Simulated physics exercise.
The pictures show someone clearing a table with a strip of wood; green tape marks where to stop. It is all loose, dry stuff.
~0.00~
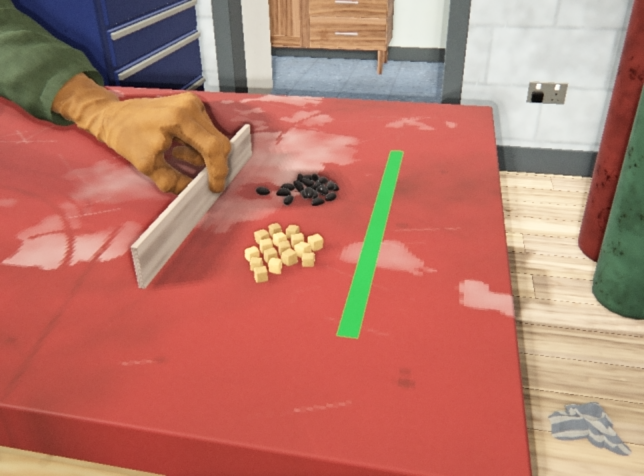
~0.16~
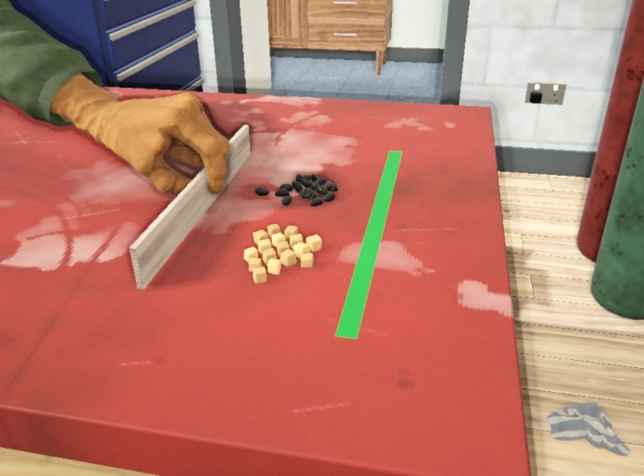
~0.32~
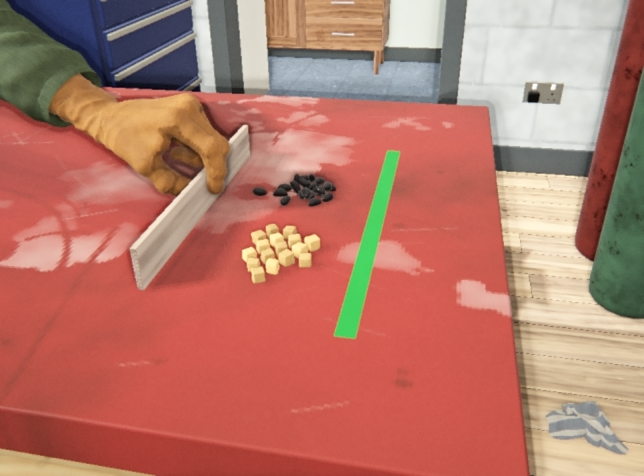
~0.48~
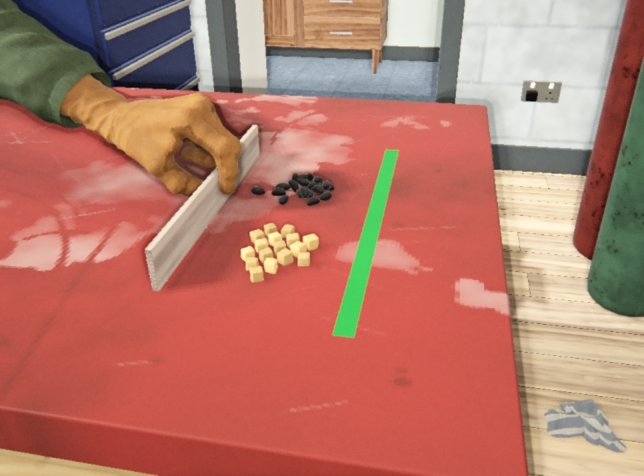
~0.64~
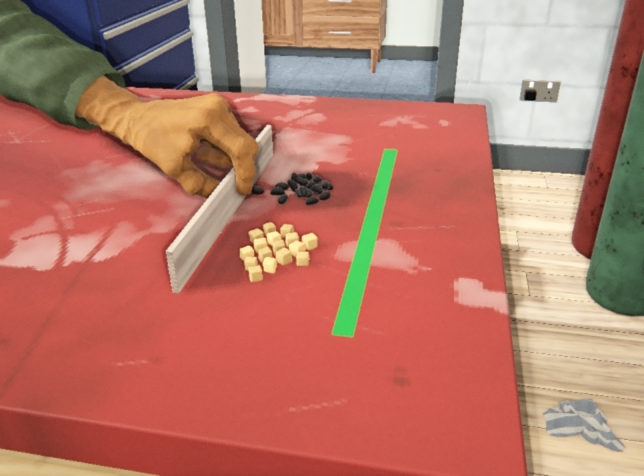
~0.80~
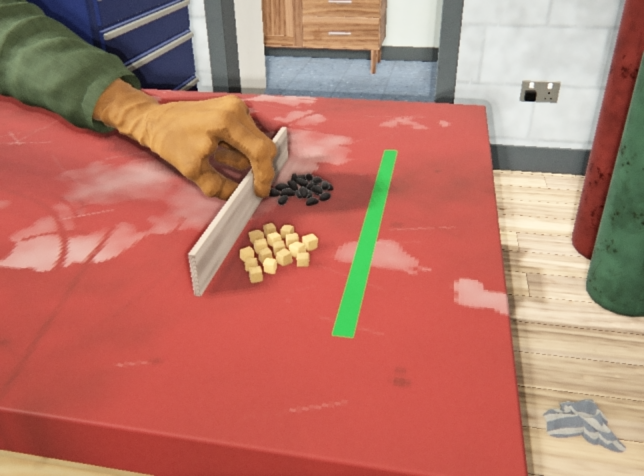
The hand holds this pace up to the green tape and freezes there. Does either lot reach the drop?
Here the near lot all stops short of the edge, and the far lot all stops short of the edge.
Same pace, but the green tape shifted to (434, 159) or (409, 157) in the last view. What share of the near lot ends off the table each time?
Near 0 % and 0 %.
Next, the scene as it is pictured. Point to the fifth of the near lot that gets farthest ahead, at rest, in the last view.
Around (407, 262).
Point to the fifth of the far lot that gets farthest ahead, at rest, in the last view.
Near (426, 202).
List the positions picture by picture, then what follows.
In the first frame, strip of wood (148, 255), at rest; green tape (396, 157), well back from the edge; edge at (507, 236); near lot (285, 249), a few small wooden cubes; far lot (316, 188), a few black beans.
In the second frame, strip of wood (147, 255), at rest; far lot (315, 189).
In the third frame, strip of wood (147, 256); near lot (282, 249).
In the fourth frame, strip of wood (162, 257); far lot (311, 188).
In the fifth frame, strip of wood (181, 259); near lot (279, 248).
In the sixth frame, strip of wood (203, 262); green tape (390, 156); edge at (501, 235); near lot (279, 249); far lot (310, 188), about a tenth pushed along.
By 1.37 s, strip of wood still moving, near (317, 183); near lot all on the table, its front near (349, 249); far lot all on the table, its front near (370, 191).
By 1.96 s, strip of wood stopped at the green tape; near lot all on the table, its front near (409, 254); far lot all on the table, its front near (430, 195).
When it is over (2.4 s), strip of wood stopped at the green tape; near lot all on the table, its front near (409, 254); far lot all on the table, its front near (430, 195).
